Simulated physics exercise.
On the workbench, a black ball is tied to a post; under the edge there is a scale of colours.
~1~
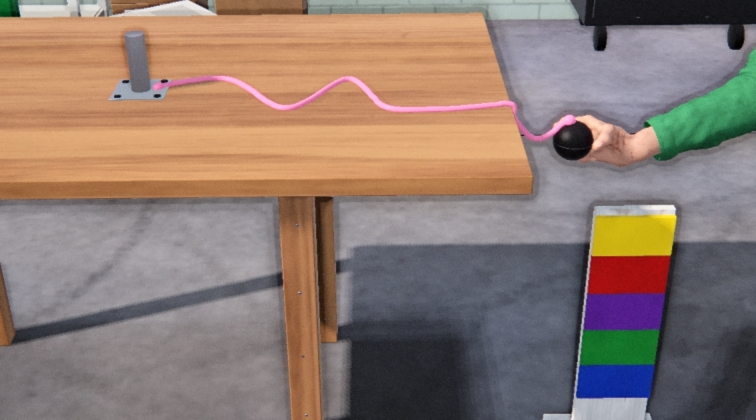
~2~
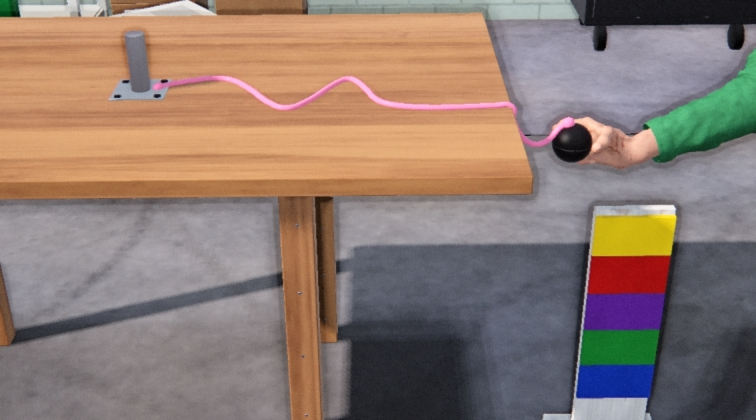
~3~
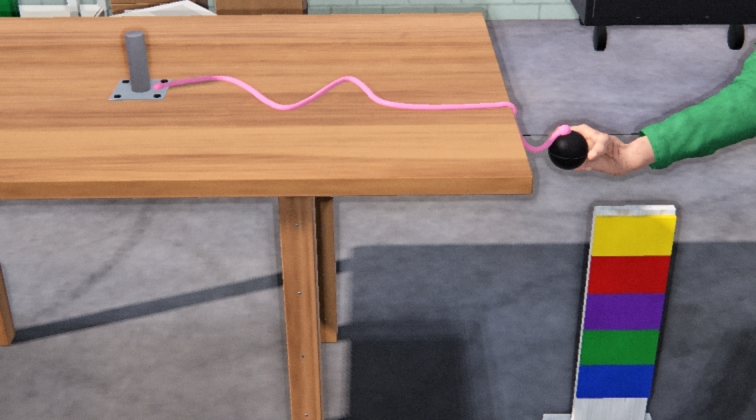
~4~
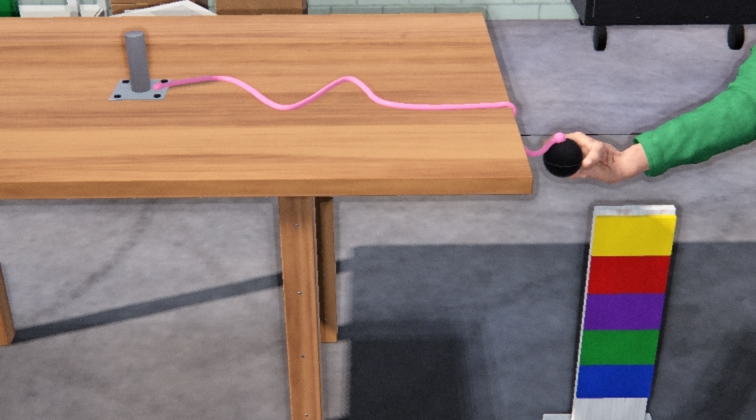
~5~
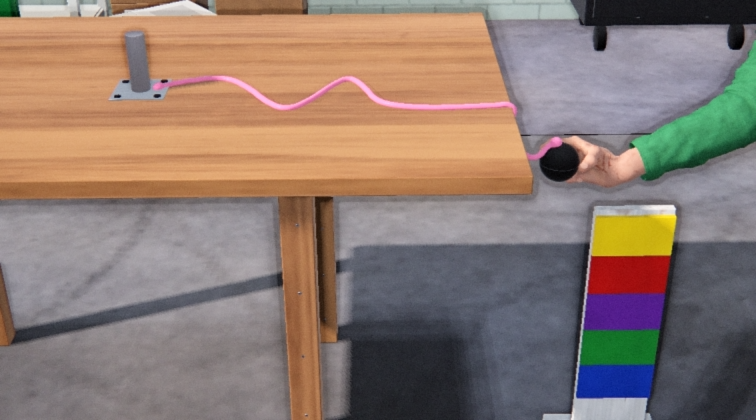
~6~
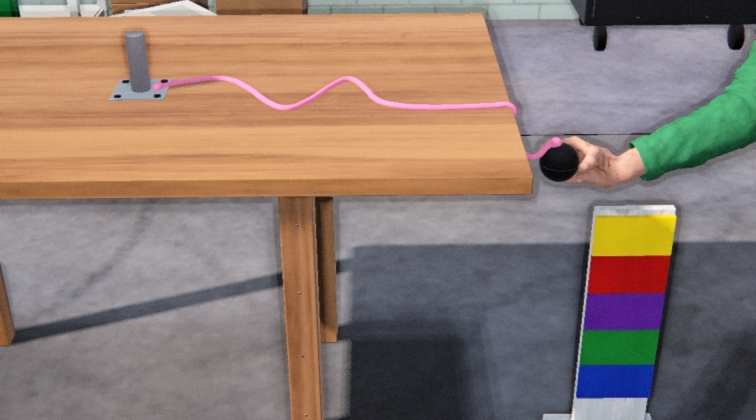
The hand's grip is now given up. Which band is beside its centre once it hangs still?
The purple band.
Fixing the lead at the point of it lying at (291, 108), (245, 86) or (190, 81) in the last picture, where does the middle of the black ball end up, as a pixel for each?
In order of the tries: About (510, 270), then (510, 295), then (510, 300).
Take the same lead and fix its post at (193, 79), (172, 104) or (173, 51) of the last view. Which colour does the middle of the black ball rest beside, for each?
Green, green, purple.
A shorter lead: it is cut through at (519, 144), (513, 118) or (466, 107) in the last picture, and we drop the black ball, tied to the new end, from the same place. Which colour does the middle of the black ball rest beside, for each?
First cut: Red; second: Yellow; third: Higher than all five.
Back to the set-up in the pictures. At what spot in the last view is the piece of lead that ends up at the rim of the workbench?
Look near (385, 103).
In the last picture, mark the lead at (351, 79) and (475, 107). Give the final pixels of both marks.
You'll find the first mark at (434, 94) and the second mark at (510, 180).
A little later, ball near (488, 278); level with red.
Next, ball near (519, 297); level with purple.
When it is over, ball near (507, 305); level with purple. Its middle rests at the purple band.
